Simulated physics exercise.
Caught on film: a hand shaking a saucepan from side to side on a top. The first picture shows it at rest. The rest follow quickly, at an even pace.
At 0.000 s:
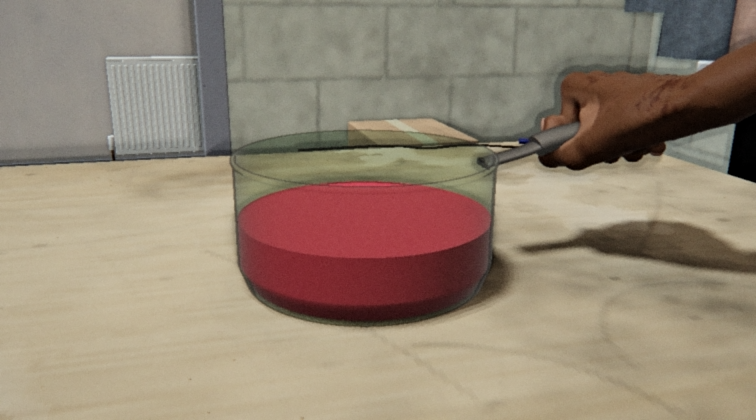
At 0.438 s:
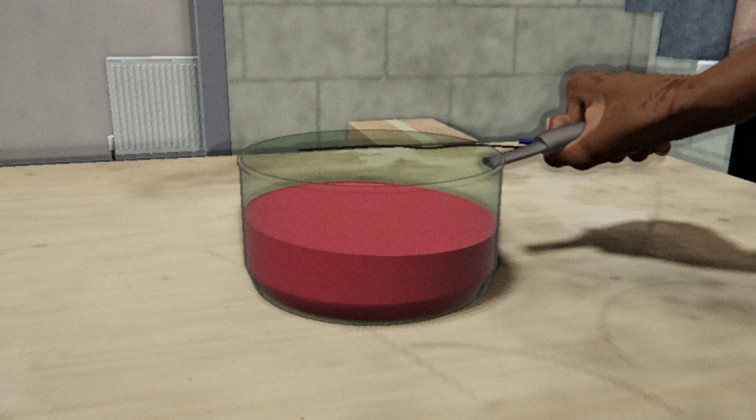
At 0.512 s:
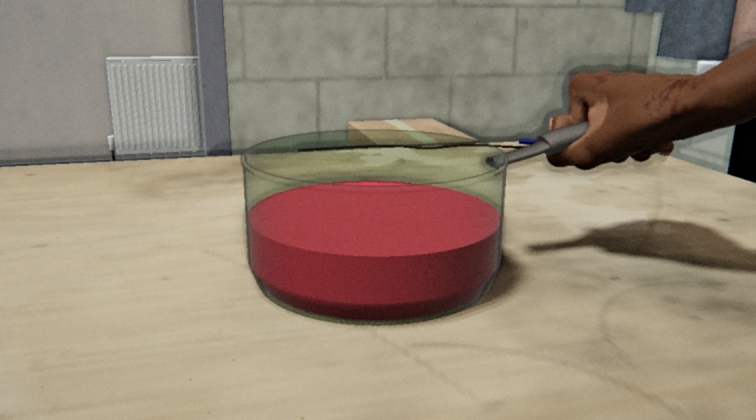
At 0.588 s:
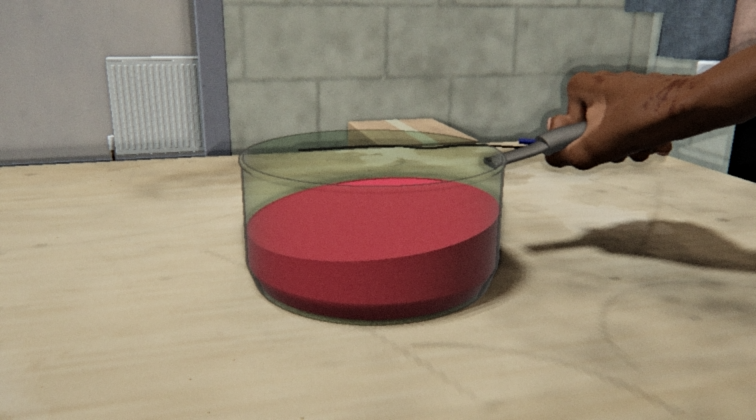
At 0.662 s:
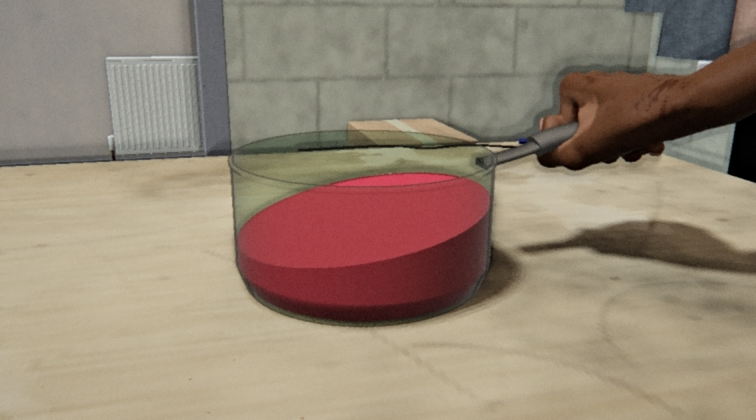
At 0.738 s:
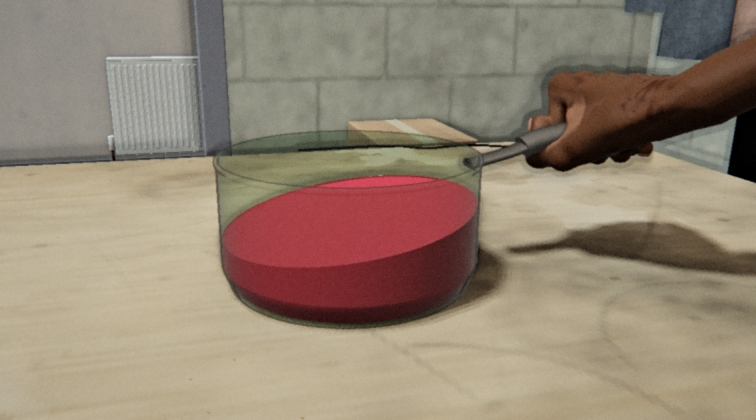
At the start, a hand grips the handle of a clear saucepan about half full of red liquid, resting level on a pale wooden top. The hand shifts the pan slightly right, then draws it back left past its starting place, and the liquid's surface slopes clearly higher on the right.
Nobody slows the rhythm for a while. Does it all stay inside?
The saucepan loses some.
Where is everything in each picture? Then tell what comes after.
In the first picture, saucepan (365, 212) about half full; at rest.
In the second picture, saucepan about half full, surface at (371, 214); surface about level.
In the third picture, saucepan (375, 211) about half full; surface about level.
In the fourth picture, saucepan about half full, surface at (372, 214); surface a little higher on the right.
In the fifth picture, saucepan (363, 212) about half full; surface clearly higher on the right.
In the sixth picture, saucepan about half full, surface at (349, 216); surface clearly higher on the right.
Around 1.0 s, the highest wave so far comes most of the way to the rim.
Around 1.2 s, the highest wave so far goes over the rim.
Around 5.1 s, the highest wave so far goes over the rim; some is on the top.
